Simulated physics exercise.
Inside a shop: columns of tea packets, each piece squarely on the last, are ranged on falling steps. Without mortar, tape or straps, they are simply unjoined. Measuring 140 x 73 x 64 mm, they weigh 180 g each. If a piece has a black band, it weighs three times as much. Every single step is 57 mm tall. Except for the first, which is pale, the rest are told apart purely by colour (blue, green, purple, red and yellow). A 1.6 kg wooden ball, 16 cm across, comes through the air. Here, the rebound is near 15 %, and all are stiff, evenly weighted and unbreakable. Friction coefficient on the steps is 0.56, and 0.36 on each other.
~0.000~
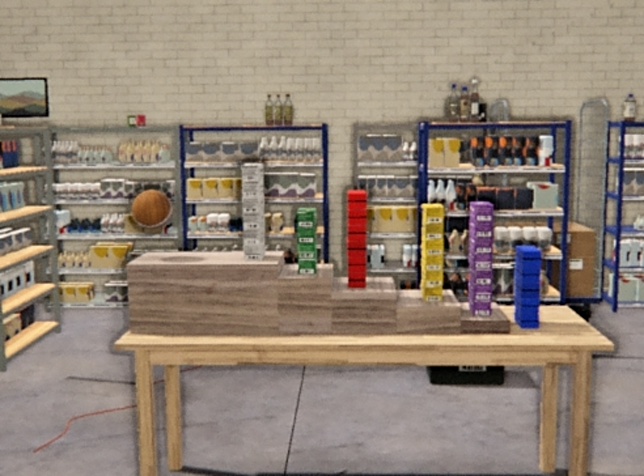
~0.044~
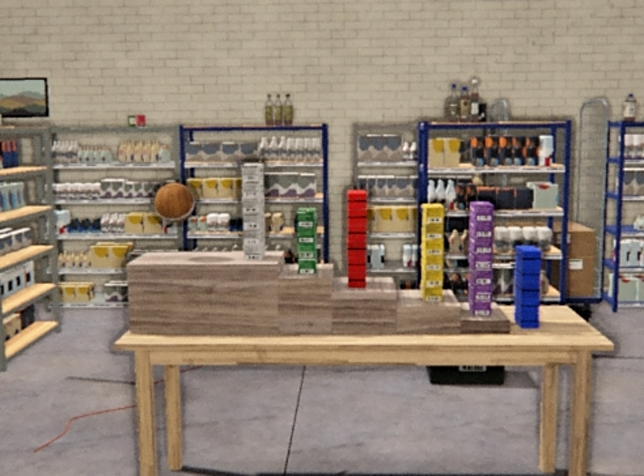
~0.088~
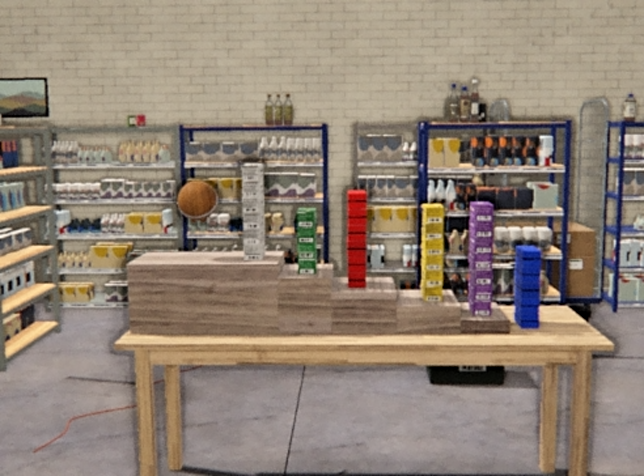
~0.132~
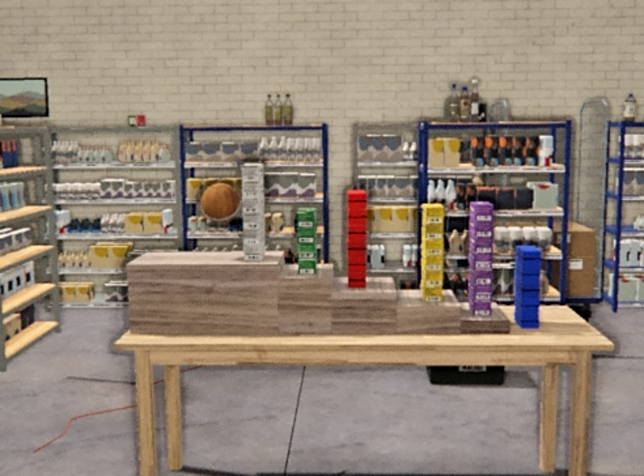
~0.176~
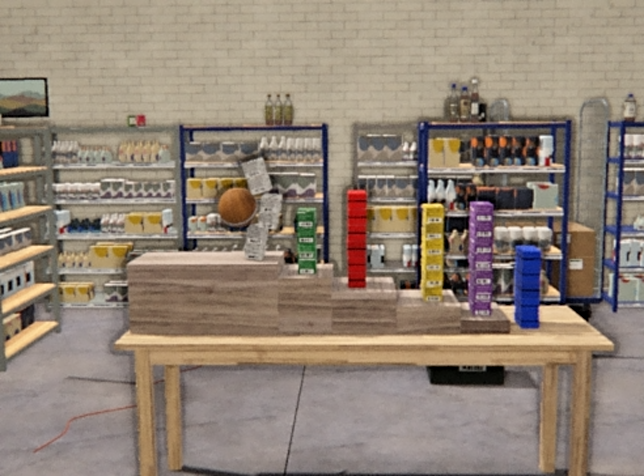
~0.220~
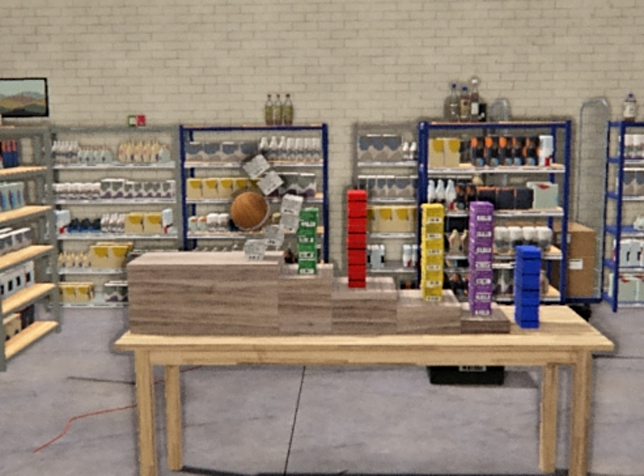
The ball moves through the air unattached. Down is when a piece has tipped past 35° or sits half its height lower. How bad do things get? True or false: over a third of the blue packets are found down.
True.
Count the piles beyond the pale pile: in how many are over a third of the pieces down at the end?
Counted up, you get 5.
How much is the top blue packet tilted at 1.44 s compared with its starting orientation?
Something like 10°, give or take.
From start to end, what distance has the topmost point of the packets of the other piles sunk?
It sits roughly 23 centimetres lower.
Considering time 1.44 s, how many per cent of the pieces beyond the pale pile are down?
70 per cent.
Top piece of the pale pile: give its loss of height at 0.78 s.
Roughly 32 cm.
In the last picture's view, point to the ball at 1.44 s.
Around (289, 242).
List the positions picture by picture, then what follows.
In the first frame (places mark the middle of the side facing us), ball (152, 210) 32 cm from contact, 2.3 m/s; top blue packet (532, 259); top green packet (306, 219); the rest undisturbed.
The second frame shows ball (175, 203) 23 cm from contact, 2.2 m/s; top blue packet (532, 259).
The third frame shows ball (198, 201) 13 cm from contact, 2.2 m/s; top blue packet (532, 259).
The fourth frame shows ball (221, 203) 39 mm from contact, 2.2 m/s; top blue packet (532, 259).
The fifth frame shows ball (238, 208) after contact, 1.5 m/s; top blue packet (532, 259); the rest undisturbed.
The sixth frame shows ball (251, 212) after contact, 1.2 m/s; top blue packet (532, 259); top green packet (308, 219) shifted 10 mm; one has shifted.
After 0.78 s, 6 of the pale pile down; none of the 5 blue packets down (9 of 28 in all colours); top blue packet unmoved; top red packet leaning 37°, 57 mm lower.
After 1.44 s, 6 of the pale pile down; none of the 5 blue packets down (20 of 28 in all colours); top blue packet leaning 10°; top green packet upside down.
By the end (2.4 s), 6 of the pale pile down; 5 of the 5 blue packets down (25 of 28 in all colours); top blue packet 1.01 m lower; top green packet upside down. That is 100 per cent. As the last picture would show them, middles, top green packet near (416, 268).
